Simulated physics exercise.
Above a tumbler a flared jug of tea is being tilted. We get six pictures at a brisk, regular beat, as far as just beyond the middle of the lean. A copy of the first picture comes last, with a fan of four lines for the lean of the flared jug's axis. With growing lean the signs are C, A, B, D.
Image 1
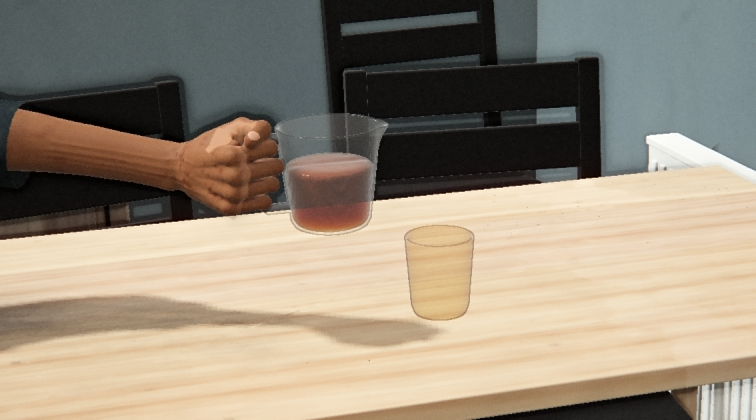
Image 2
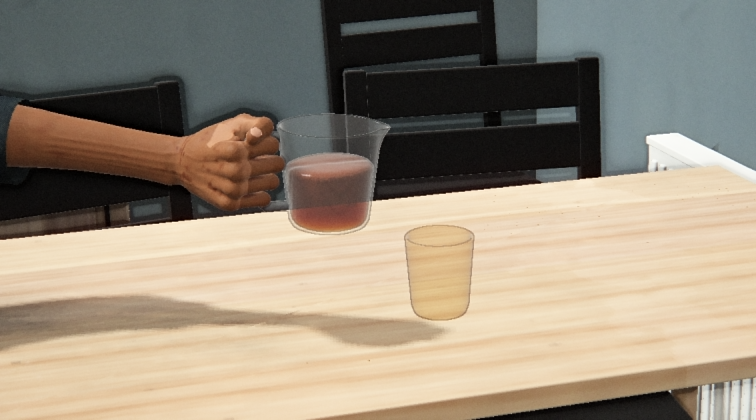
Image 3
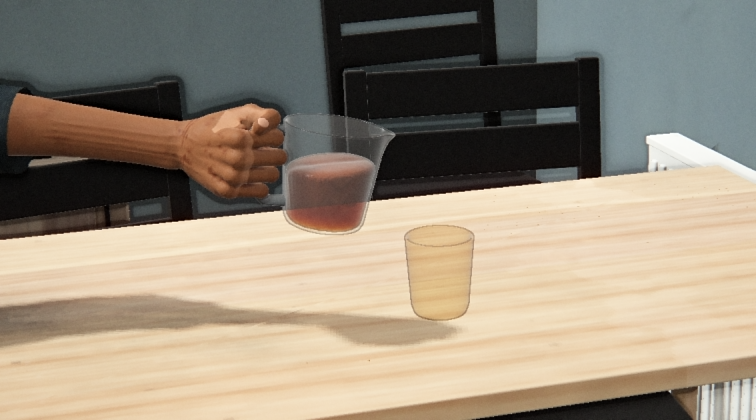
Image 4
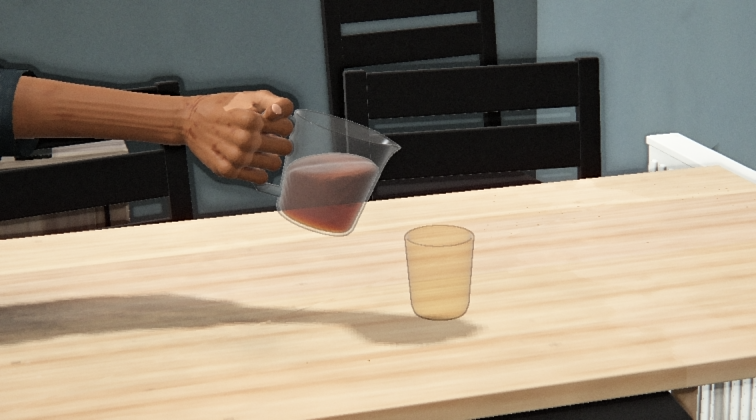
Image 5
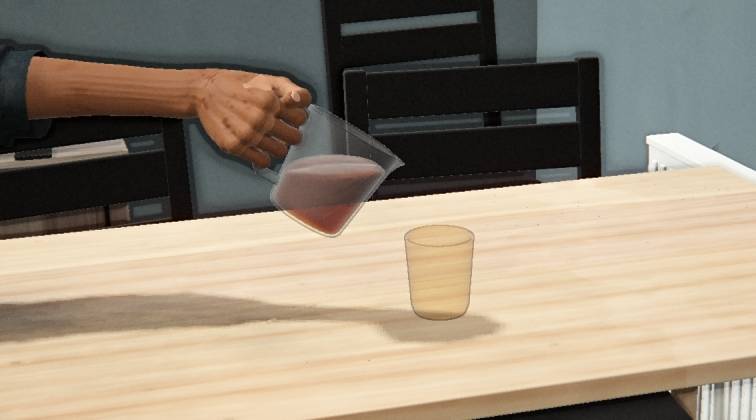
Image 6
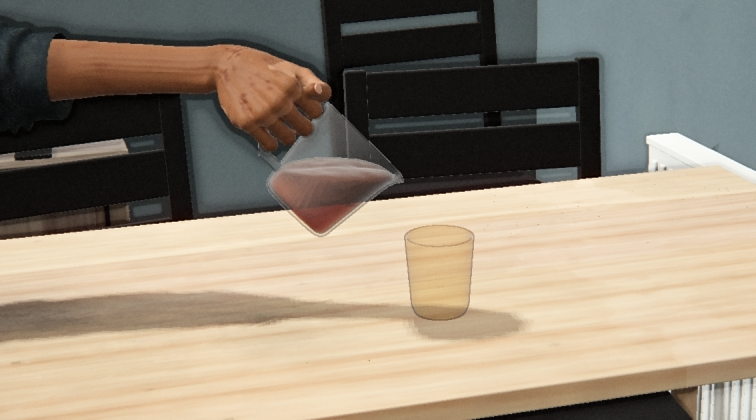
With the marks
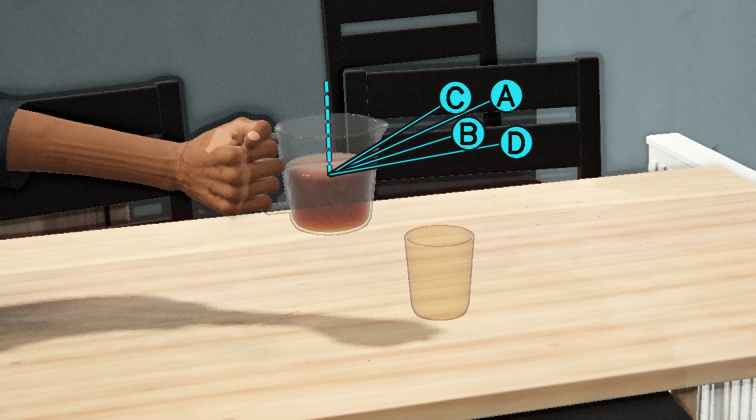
At the start, a hand on the left holds a clear flared jug of reddish-brown tea upright above a wooden table, near an empty amber tumbler. The hand then tilts the jug rightward, slightly at first and then steeply, as the arm shifts right and the tea slants toward the lip, none leaving it.
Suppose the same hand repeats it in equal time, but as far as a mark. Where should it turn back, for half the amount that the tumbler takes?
C is best.
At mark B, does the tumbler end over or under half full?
Over.
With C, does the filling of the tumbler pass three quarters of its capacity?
No, it does not.
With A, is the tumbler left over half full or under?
Over.
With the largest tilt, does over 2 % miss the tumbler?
Yes, it does.
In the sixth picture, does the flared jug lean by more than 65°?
No.
In cyan, A at (490, 100); B at (451, 136); C at (440, 106); D at (499, 144).
With A, the tumbler ends with about 69 % of what it can hold.
With B, the tumbler ends with about 87 % of what it can hold; 3 % of the tea is spilt.
With C, the tumbler ends with about 47 % of what it can hold.
With D, the tumbler ends with about 83 % of what it can hold; 18 % of the tea is spilt.
